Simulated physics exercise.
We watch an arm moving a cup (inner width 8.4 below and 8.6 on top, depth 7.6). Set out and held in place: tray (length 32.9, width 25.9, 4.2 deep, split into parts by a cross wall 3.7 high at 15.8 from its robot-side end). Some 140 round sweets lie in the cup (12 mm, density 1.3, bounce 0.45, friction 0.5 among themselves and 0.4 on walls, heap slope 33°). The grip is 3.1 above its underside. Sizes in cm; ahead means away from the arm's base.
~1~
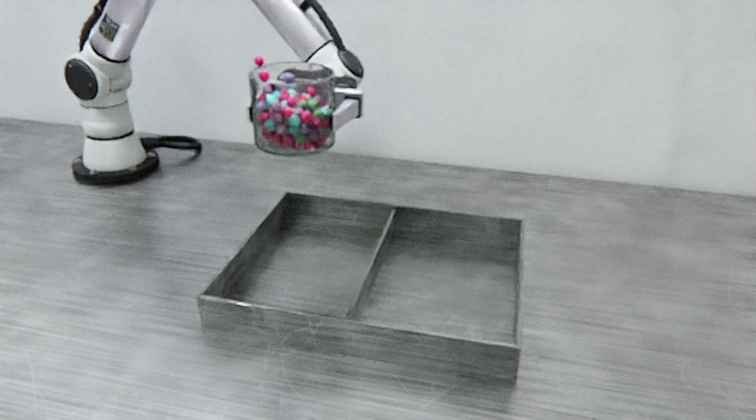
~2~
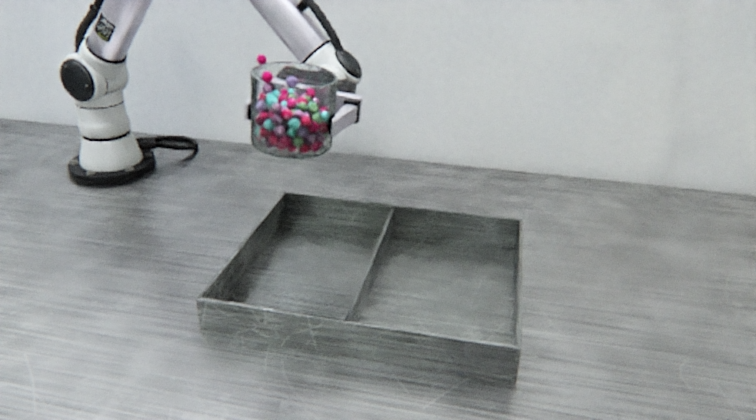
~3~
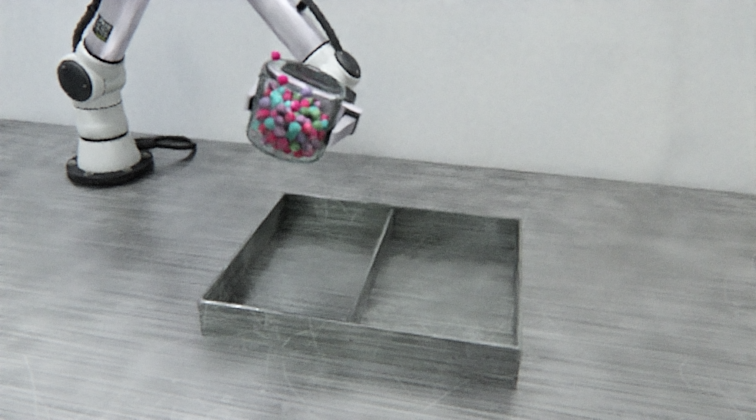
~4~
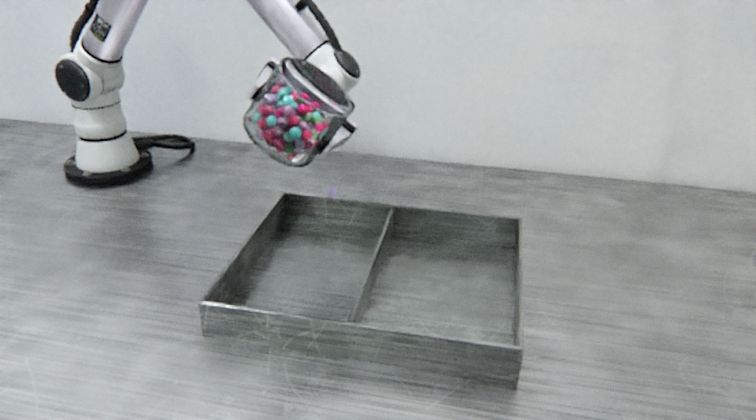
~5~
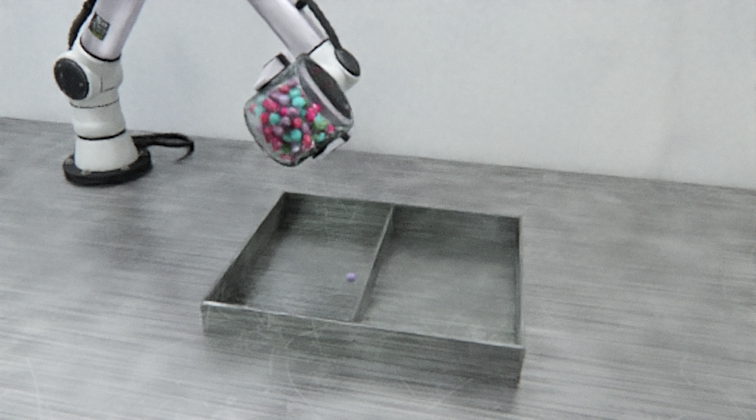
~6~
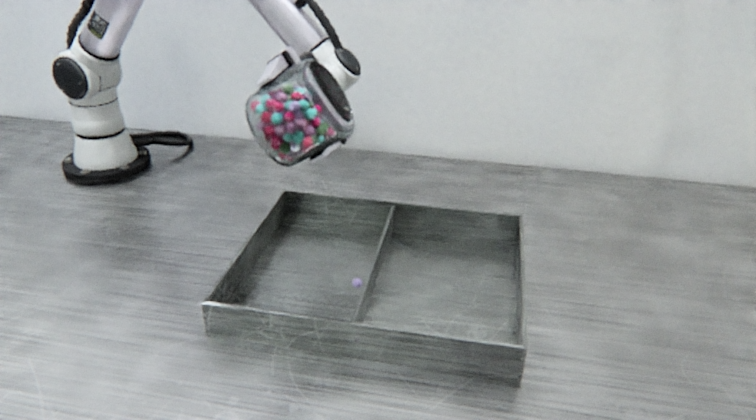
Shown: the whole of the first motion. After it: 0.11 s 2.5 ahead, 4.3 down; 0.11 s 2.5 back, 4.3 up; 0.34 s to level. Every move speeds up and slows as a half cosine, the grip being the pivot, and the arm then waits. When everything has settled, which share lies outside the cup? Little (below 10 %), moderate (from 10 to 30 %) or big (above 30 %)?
A little share, below 10 %, ends outside the cup.
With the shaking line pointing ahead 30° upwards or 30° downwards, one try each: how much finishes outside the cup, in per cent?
About 40 and 10 per cent.
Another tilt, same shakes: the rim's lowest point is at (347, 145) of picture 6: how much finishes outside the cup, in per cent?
Some 5 per cent.
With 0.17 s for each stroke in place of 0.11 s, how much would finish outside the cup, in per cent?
In that case some 0 per cent.
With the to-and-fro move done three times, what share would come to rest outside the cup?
Then about 10 per cent.
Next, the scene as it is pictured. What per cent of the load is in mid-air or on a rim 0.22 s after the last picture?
Some 0 per cent.
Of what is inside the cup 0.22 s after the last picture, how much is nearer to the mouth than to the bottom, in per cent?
About 30 per cent.
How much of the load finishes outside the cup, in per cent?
Some 5 per cent.
Then, 0.22 s after the last picture, tilted 56° forward, highest piece 23 above the table; 142 in the cup, 1 in the robot-side part.
Then, 0.45 s after the last picture, tilted 14° forward, highest piece 23 above the table; 138 in the cup, 4 in the robot-side part, 1 in the far-side part.
Then, 0.76 s after the last picture, level, highest piece 24 above the table; 138 in the cup, 4 in the robot-side part, 1 in the far-side part.
Then, 1.81 s after the last picture, level, highest piece 24 above the table; 138 in the cup, 4 in the robot-side part, 1 in the far-side part.
Final count, 138 in the cup, 4 in the robot-side part, 1 in the far-side part. That is 3 % outside the cup.
